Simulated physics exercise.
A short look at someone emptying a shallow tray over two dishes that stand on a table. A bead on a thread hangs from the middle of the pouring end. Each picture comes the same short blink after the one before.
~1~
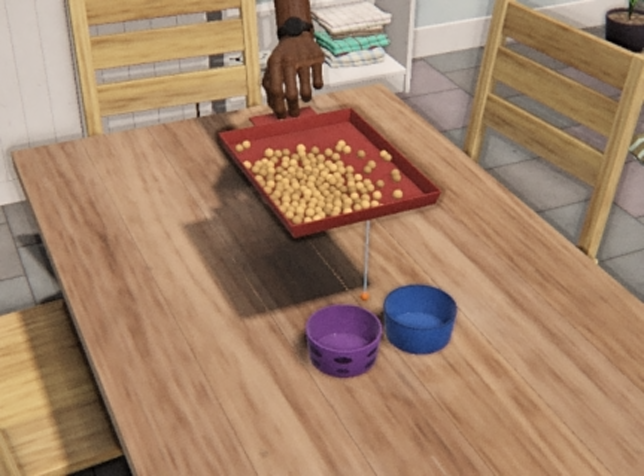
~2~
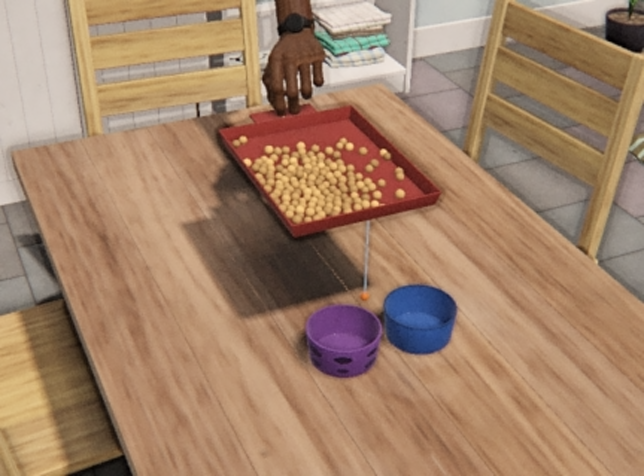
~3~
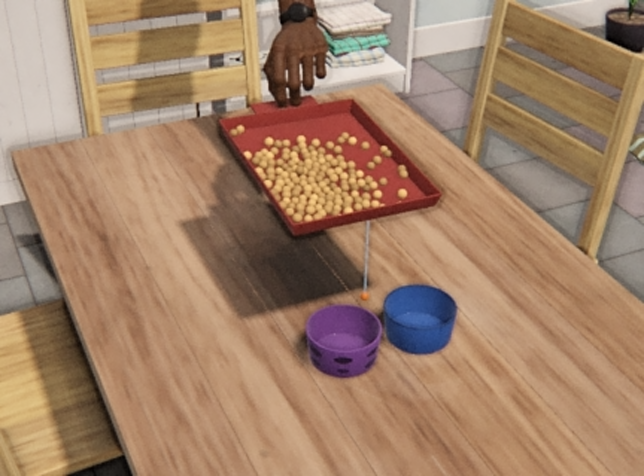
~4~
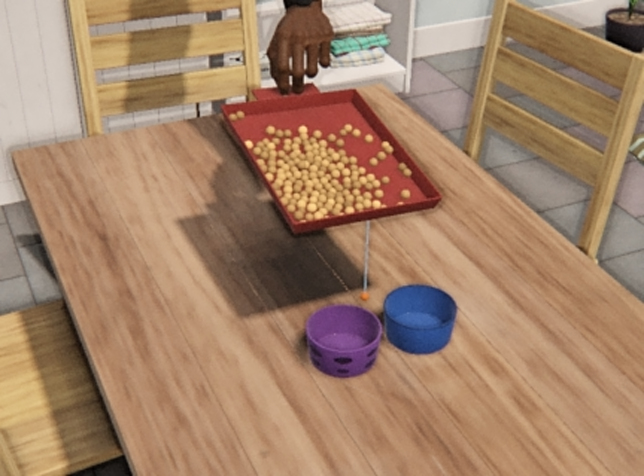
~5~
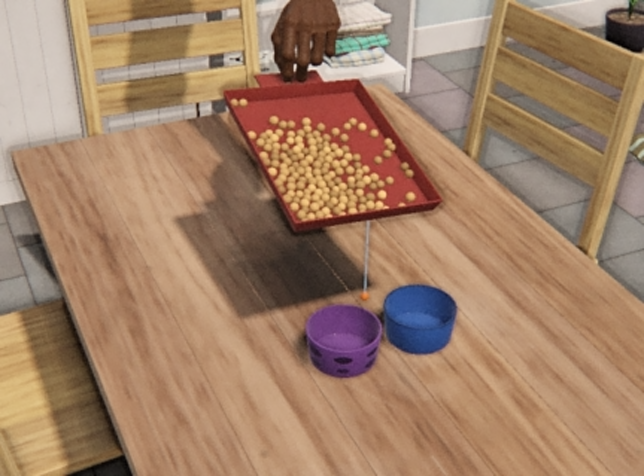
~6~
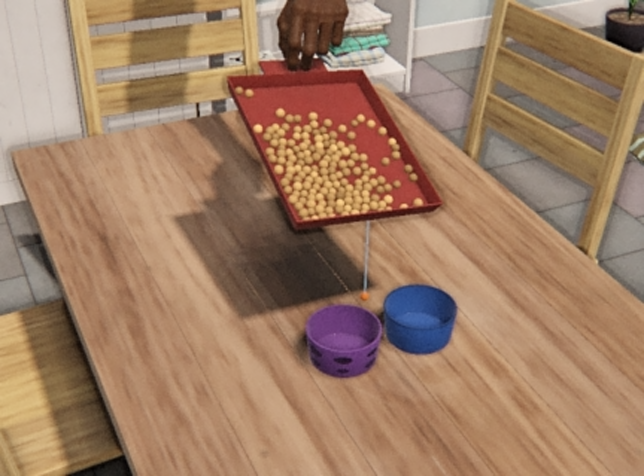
Red tray of round wooden beads tilting gradually as a hand raises its far end above purple and blue bowls, beads shifting.
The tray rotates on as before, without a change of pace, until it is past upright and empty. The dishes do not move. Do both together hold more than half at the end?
Together they catch over half.
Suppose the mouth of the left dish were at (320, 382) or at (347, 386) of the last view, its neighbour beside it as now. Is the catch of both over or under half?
The first try: Under half. The second: The smaller part.
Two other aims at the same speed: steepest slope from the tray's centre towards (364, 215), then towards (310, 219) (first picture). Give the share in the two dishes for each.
Roughly 50 per cent, and 20 per cent.
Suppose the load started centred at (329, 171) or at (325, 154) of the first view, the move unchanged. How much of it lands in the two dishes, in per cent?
Roughly 70 per cent, and 60 per cent.
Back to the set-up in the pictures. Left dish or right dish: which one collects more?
More ends in the dish on the right.
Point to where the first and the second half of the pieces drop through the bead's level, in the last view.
First near (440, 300), later near (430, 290).
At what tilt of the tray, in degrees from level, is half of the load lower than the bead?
Roughly 90°.
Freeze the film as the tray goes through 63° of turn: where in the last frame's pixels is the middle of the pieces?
Near (400, 203).
Shortly afterwards, tray tipped steeply; the bulk on the tray; only a few in the right dish; only a few outside both; a little in the air.
Next, tray tipped right over; a little on the tray; only a few in the left dish; near half in the right dish; near a quarter outside both; a little in the air.
Some moments later, tray tipped past a quarter turn; only a few in the left dish; near two thirds in the right dish; near a third outside both.
In the end, tray tipped past a quarter turn; only a few in the left dish; near two thirds in the right dish; near a third outside both.
